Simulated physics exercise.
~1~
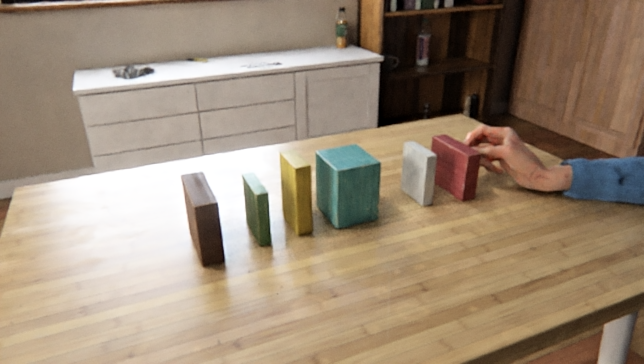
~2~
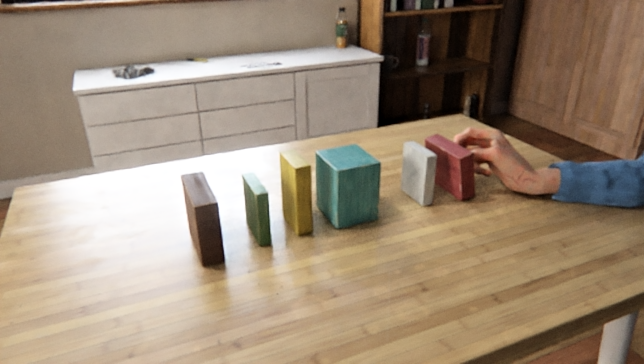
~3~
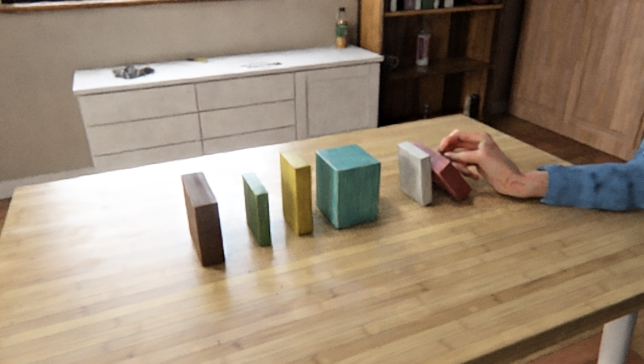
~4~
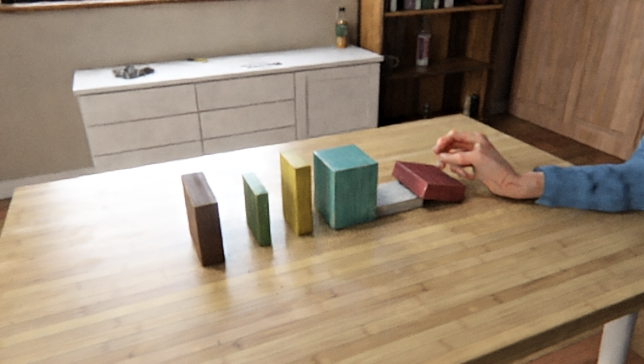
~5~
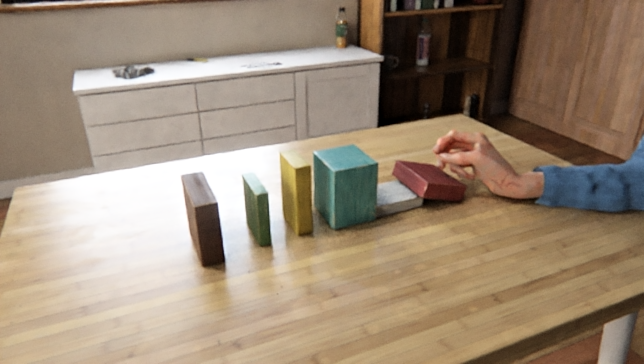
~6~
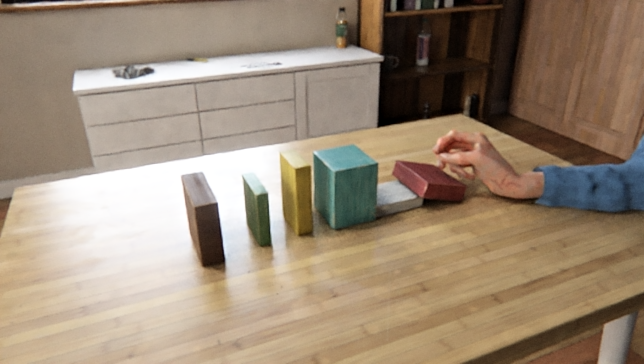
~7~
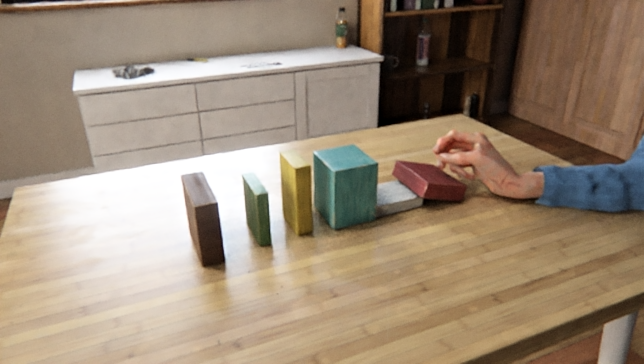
A hand tips the red block leftward onto the white block, which falls against the upright turquoise block.
